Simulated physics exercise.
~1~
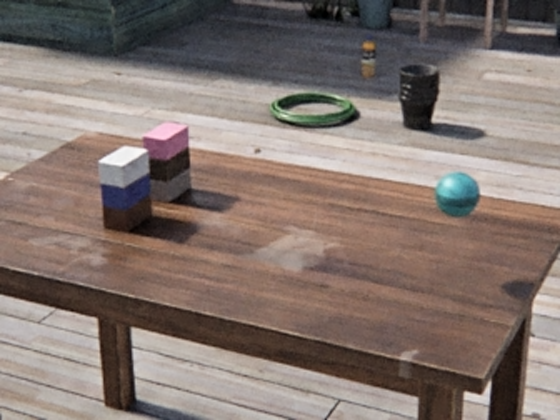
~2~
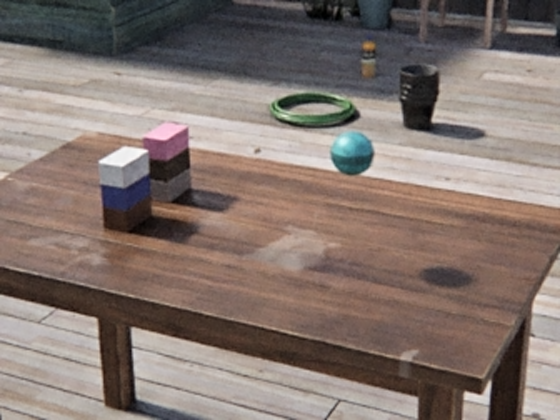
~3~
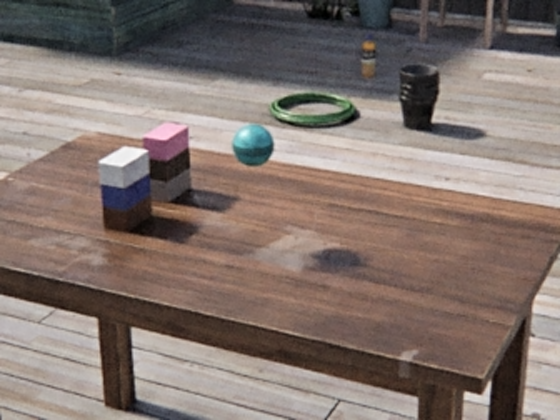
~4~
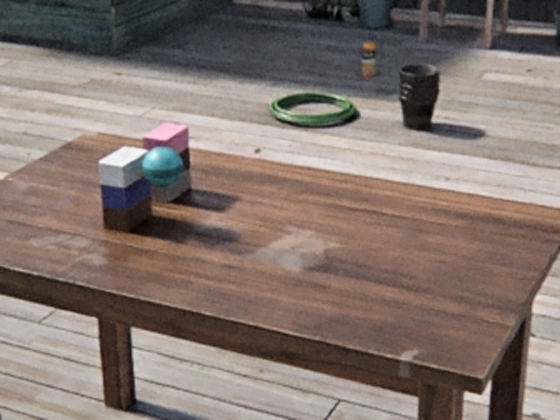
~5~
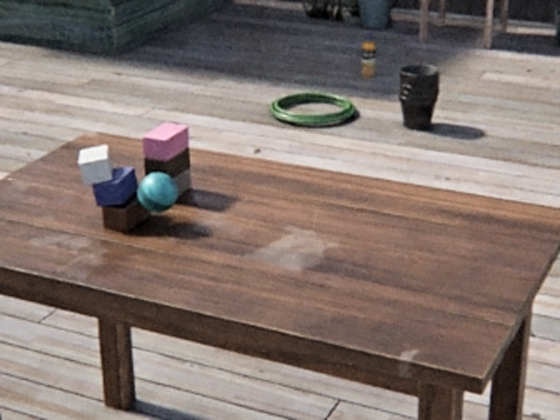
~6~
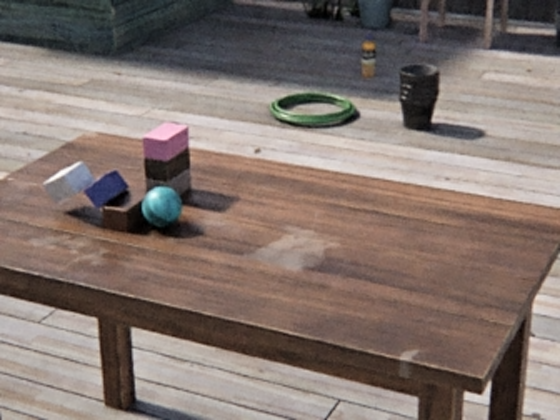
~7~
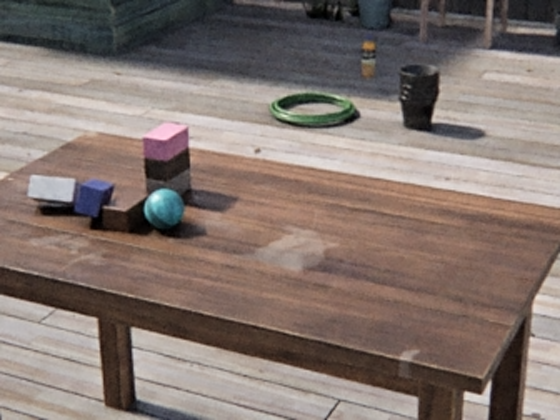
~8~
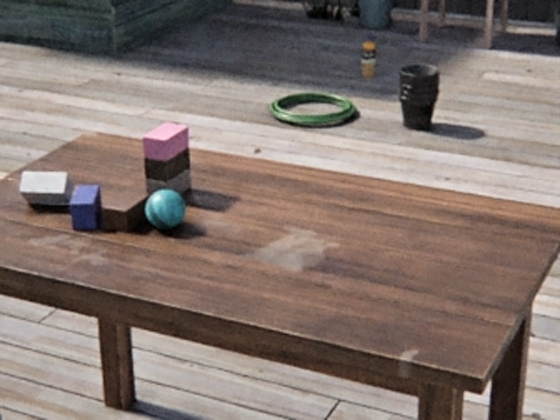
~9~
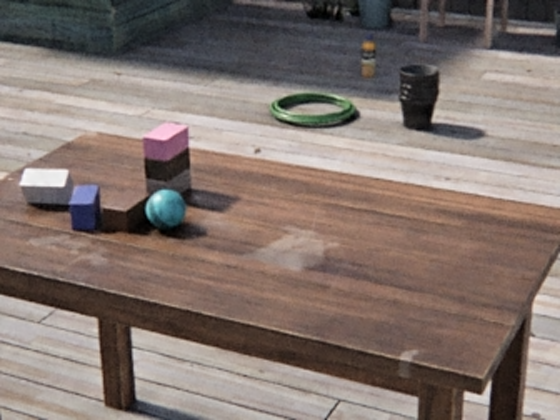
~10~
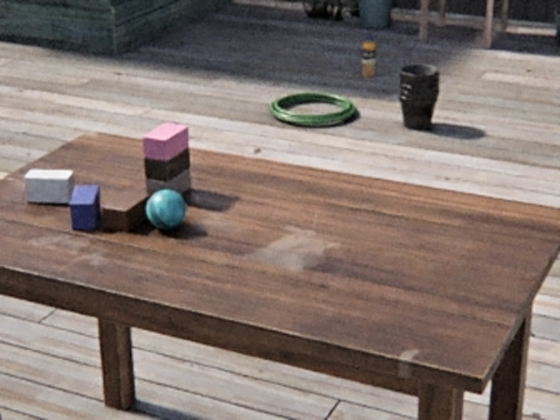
A turquoise ball flies leftward over a brown wooden table on a plank deck, seen from slightly above, with a green hoop and a dark pot lying beyond. At the table's left stand two short stacks, white over blue over brown in front, and pink over black over grey just behind. The ball drops into the front stack, knocking the white and blue blocks leftward. They tip and tumble down onto the tabletop while the ball settles beside the brown block. At the end the white and blue blocks lie toppled at the left, and the rear stack still stands.
